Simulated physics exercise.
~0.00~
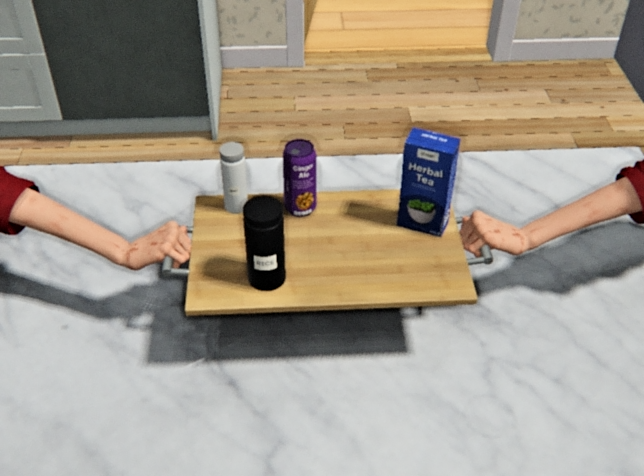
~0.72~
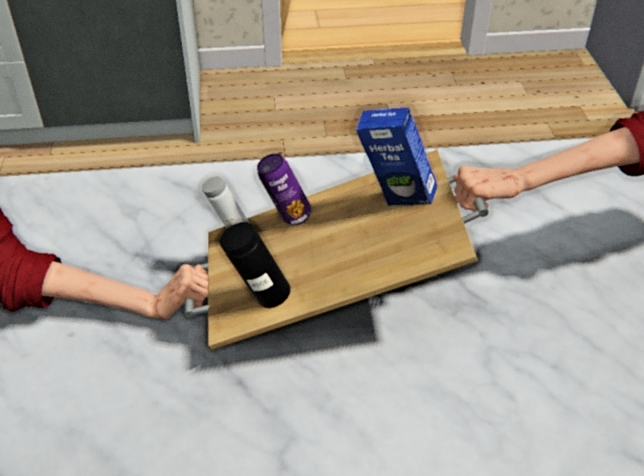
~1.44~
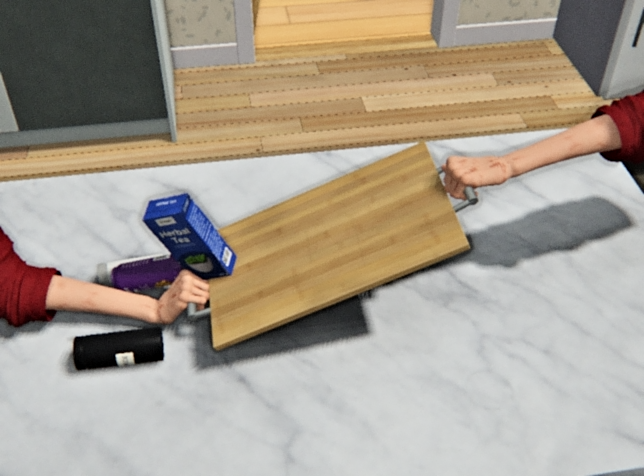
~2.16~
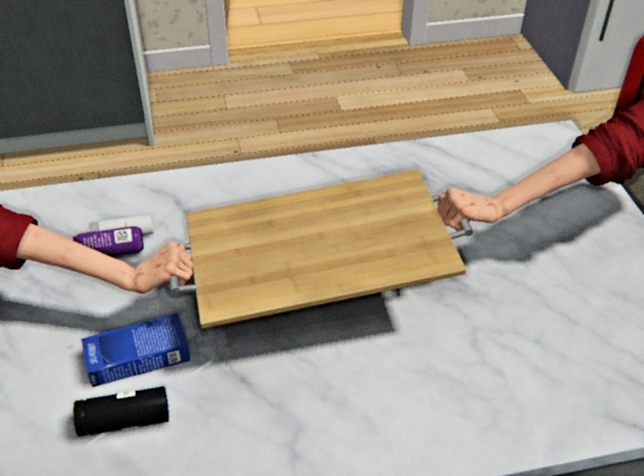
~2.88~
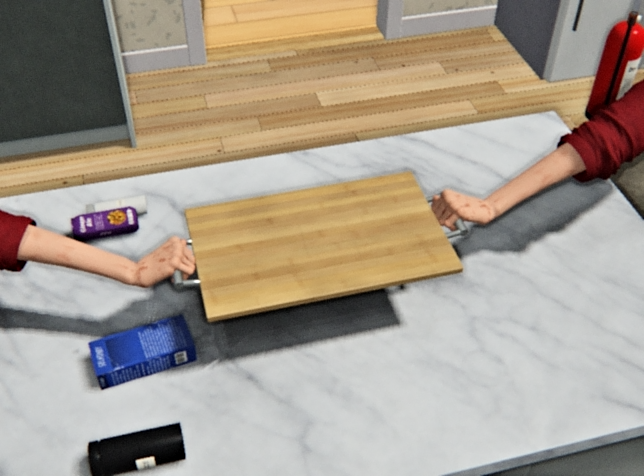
Two hands tipped a wooden board down to the left, and the white shaker, purple can, black jar and blue carton all went off that side onto the marble counter, where they ended up lying as the emptied board was levelled again.
